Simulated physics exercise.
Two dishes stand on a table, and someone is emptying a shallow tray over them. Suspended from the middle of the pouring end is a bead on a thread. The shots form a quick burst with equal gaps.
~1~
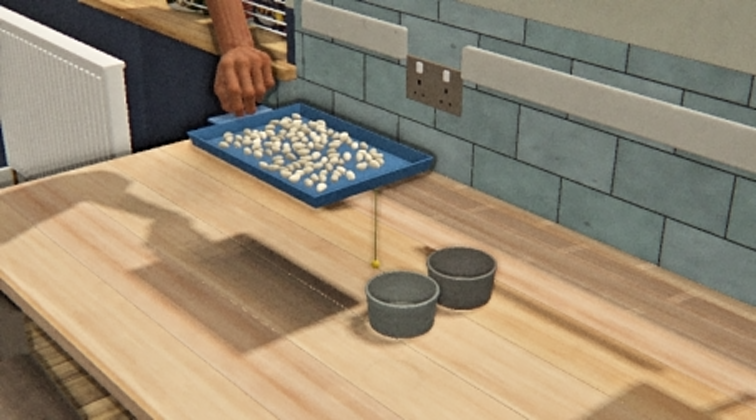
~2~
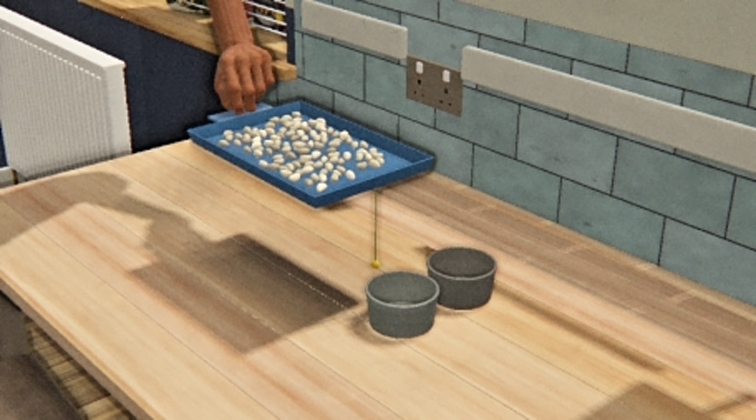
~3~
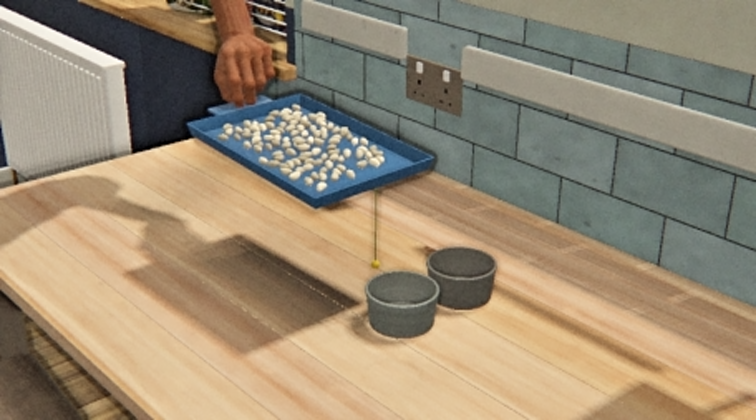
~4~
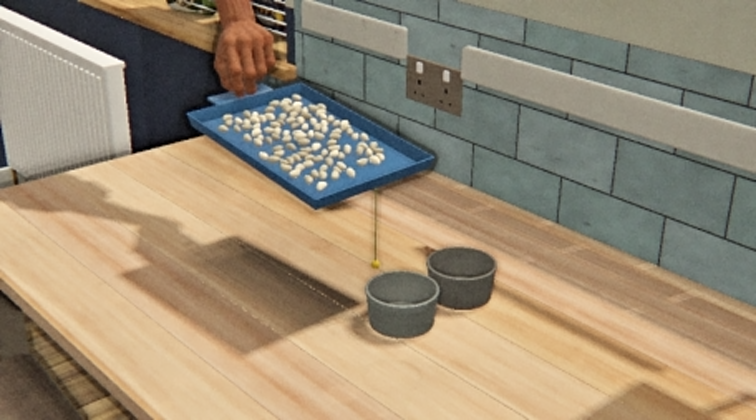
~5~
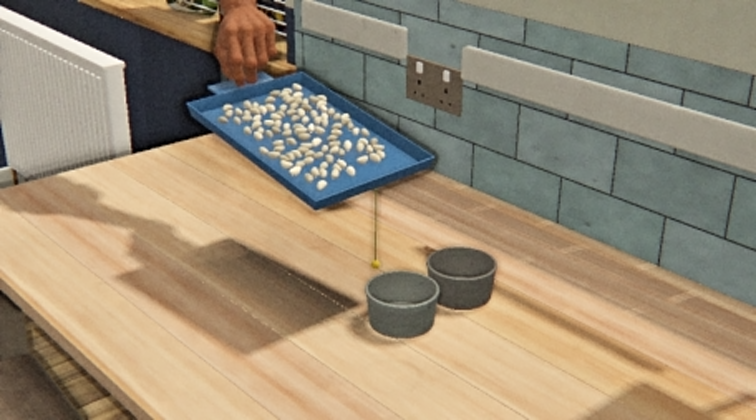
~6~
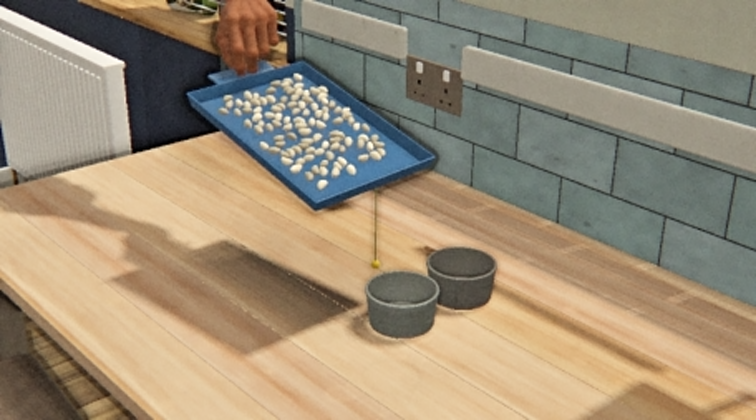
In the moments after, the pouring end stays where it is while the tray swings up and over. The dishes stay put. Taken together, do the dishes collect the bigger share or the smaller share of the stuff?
The caught share falls below half.
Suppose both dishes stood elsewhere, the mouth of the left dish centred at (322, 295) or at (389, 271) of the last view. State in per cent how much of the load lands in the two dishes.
I'd expect some 20 percent, and then some 0 percent.
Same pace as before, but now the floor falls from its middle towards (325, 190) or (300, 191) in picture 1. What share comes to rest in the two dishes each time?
Lab note: Case 1 near 10 %, case 2 near 0 %.
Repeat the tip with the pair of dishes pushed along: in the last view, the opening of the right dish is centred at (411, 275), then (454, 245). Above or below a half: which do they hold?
Place 1: Higher than half; place 2: Lower than half.
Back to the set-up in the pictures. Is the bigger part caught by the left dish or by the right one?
Note: Fuller is the one placed left.
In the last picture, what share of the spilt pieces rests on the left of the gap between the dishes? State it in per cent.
About 80 percent.
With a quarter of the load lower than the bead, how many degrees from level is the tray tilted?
Approx. 100° from level.
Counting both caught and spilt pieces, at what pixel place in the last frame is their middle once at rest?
I'd put the middle somewhere around (373, 341).
Just after the last frame, tray tipped steeply; almost all on the tray; about a tenth in the air.
A moment on, tray tipped right over; the larger part on the tray; about a tenth in the left dish; just a few in the right dish; about a tenth outside both; just a few in the air.
Further on, tray tipped past a quarter turn; roughly a third in the left dish; just a few in the right dish; roughly two thirds outside both.
When it is over, tray tipped past a quarter turn; roughly a third in the left dish; just a few in the right dish; roughly two thirds outside both.
